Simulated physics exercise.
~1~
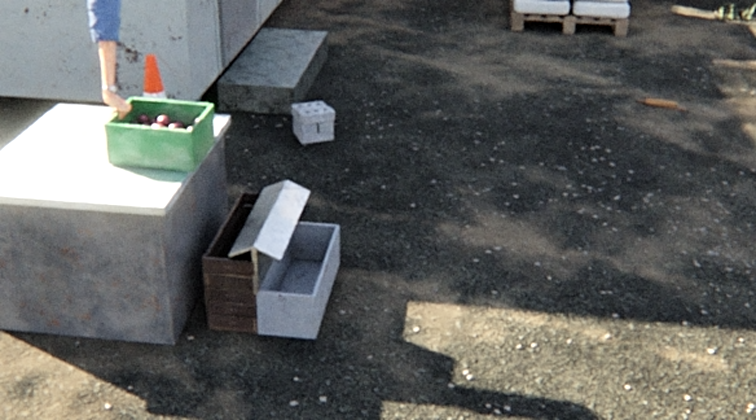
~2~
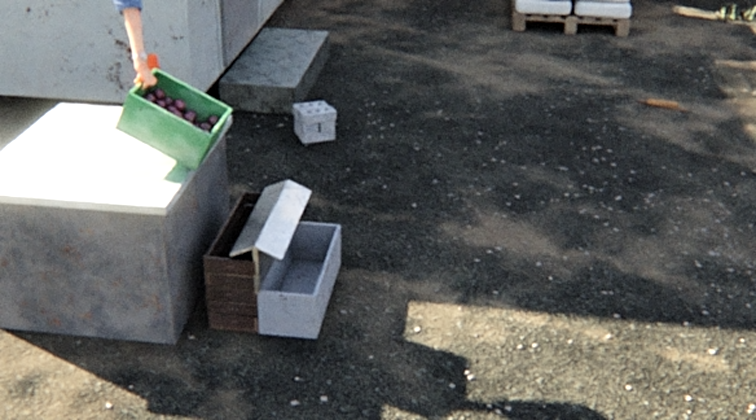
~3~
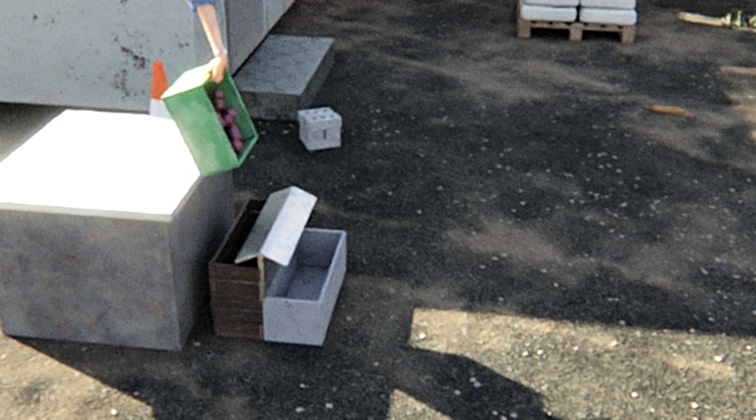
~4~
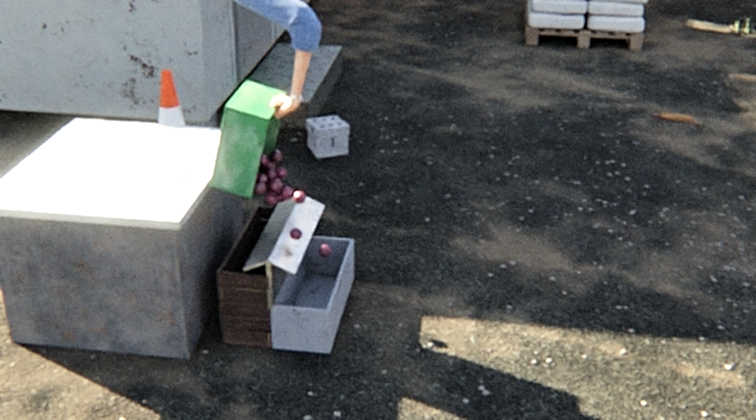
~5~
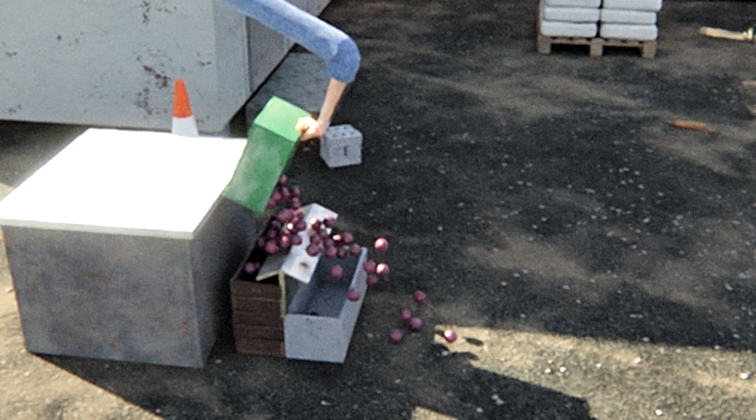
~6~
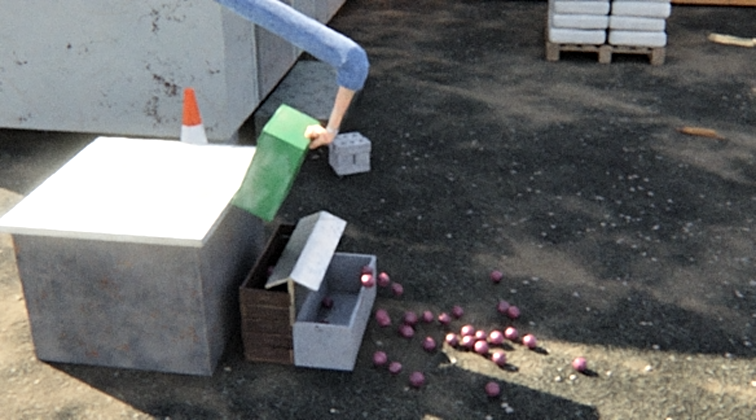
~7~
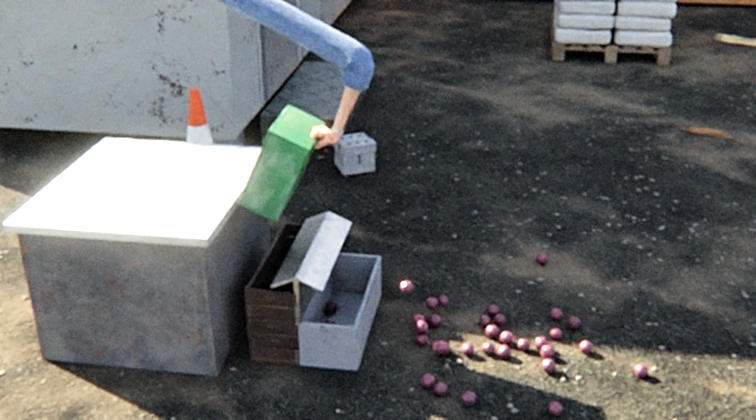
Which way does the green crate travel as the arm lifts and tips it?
The green crate moves to the right, going from the top of the bench to a position over its right edge.
